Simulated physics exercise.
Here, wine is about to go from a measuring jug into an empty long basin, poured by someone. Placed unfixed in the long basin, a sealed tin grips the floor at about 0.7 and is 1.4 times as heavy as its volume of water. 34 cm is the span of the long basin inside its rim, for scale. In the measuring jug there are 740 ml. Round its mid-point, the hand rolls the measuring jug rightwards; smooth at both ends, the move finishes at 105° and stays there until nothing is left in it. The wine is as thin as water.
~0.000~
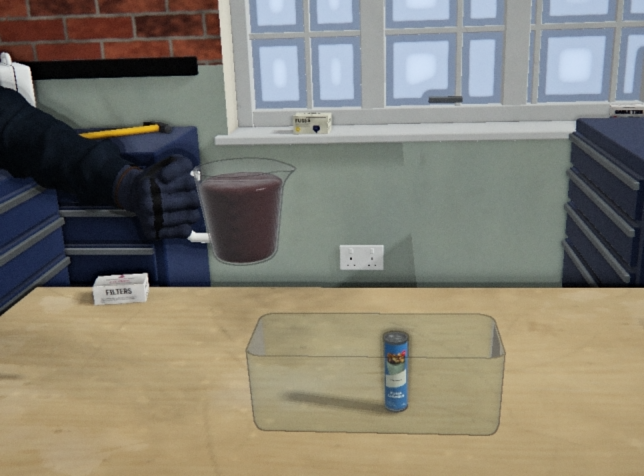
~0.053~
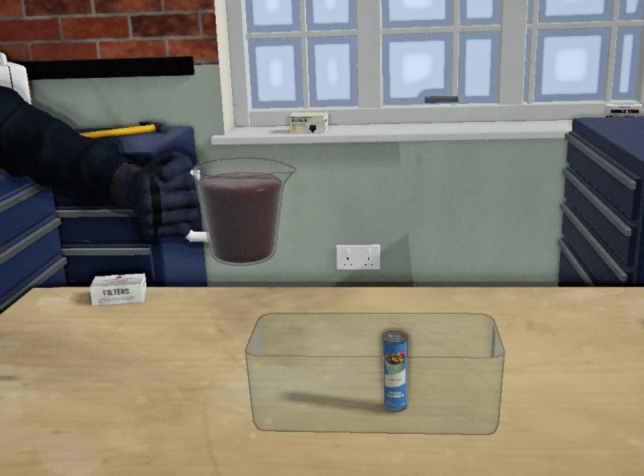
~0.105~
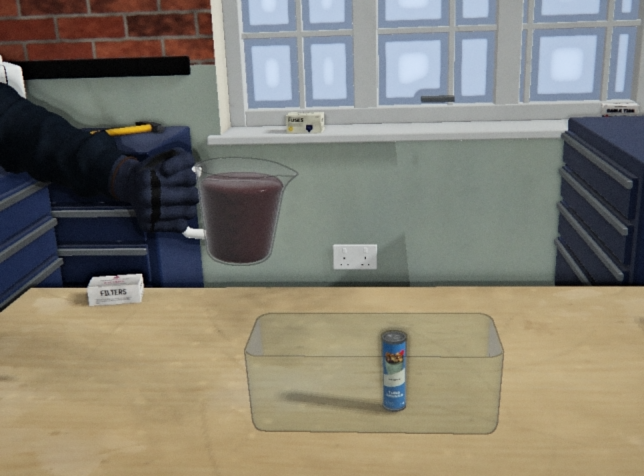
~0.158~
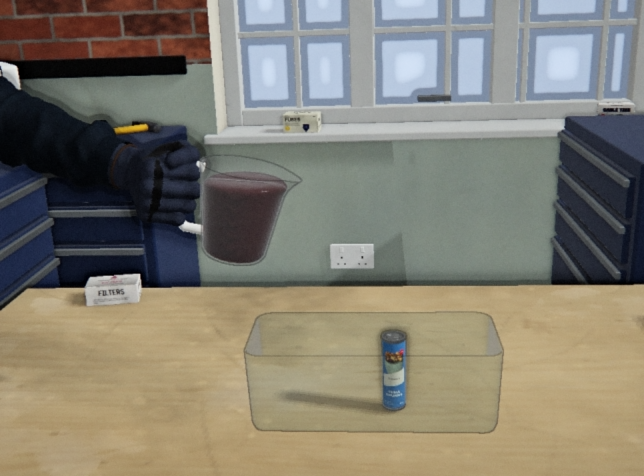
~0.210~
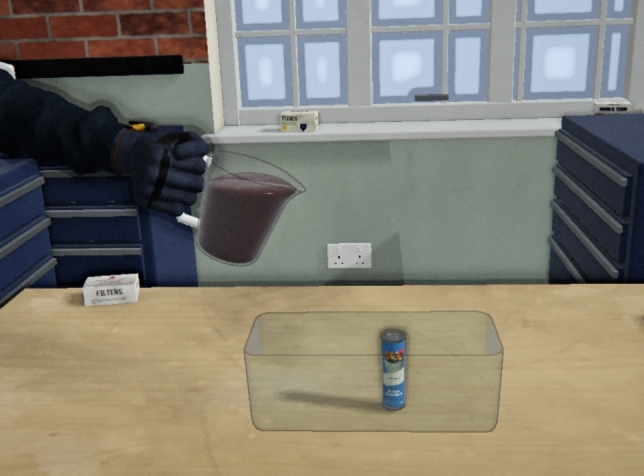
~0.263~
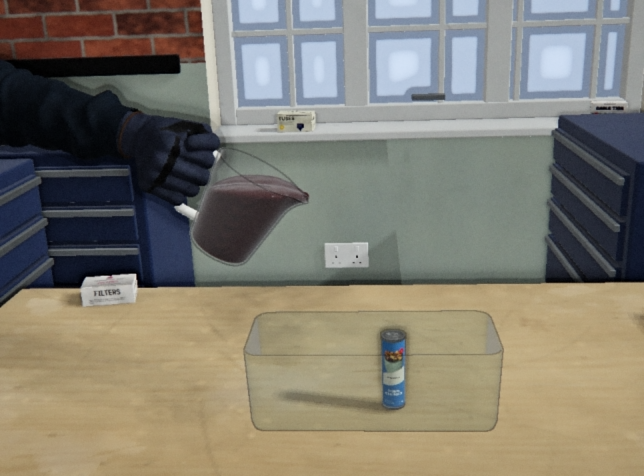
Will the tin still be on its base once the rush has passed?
I expect it to stay the right way up.
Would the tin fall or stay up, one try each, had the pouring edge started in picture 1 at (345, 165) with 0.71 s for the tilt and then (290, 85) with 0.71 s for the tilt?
Try 1: Tipped over; try 2: Tipped over.
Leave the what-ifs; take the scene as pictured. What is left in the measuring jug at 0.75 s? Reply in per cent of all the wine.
Near 10 percent, more or less.
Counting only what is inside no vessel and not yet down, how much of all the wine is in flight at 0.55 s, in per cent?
32 per cent.
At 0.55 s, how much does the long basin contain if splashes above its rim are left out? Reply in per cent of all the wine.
Roughly 18 per cent.
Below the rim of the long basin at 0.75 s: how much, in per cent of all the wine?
Reading: Approx. 72 %.
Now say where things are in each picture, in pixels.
The first picture shows tilt 0°; pouring edge (296, 168); surface from (202, 180) to (283, 180); the long basin's rim runs from (254, 334) to (499, 336); the tin's top is at (396, 341).
The second picture shows tilt 1°; pouring edge (296, 169); surface from (201, 180) to (283, 180).
The third picture shows tilt 6°; pouring edge (298, 173); surface from (203, 179) to (284, 182).
The fourth picture shows tilt 12°; pouring edge (302, 180); surface from (205, 179) to (288, 183).
The fifth picture shows tilt 21°; pouring edge (306, 189); surface from (207, 184) to (297, 186).
The sixth picture shows tilt 32°; pouring edge (309, 202); surface from (205, 194) to (304, 194); 1 per cent is over the edge.
Then, 0.55 s in, the tilt is 92° and 52 per cent is still to pour; the tin stands where it began.
Then, 0.75 s in, the tilt is 105° and 9 per cent is still to pour; the tin stands where it began.
Then, 0.97 s in, the tilt is 105° and 0 per cent is still to pour; the tin stands where it began.
Then, 1.21 s in, the tilt is 105° and 0 per cent is still to pour; the tin stands where it began.
Finally, the tin stands where it began.
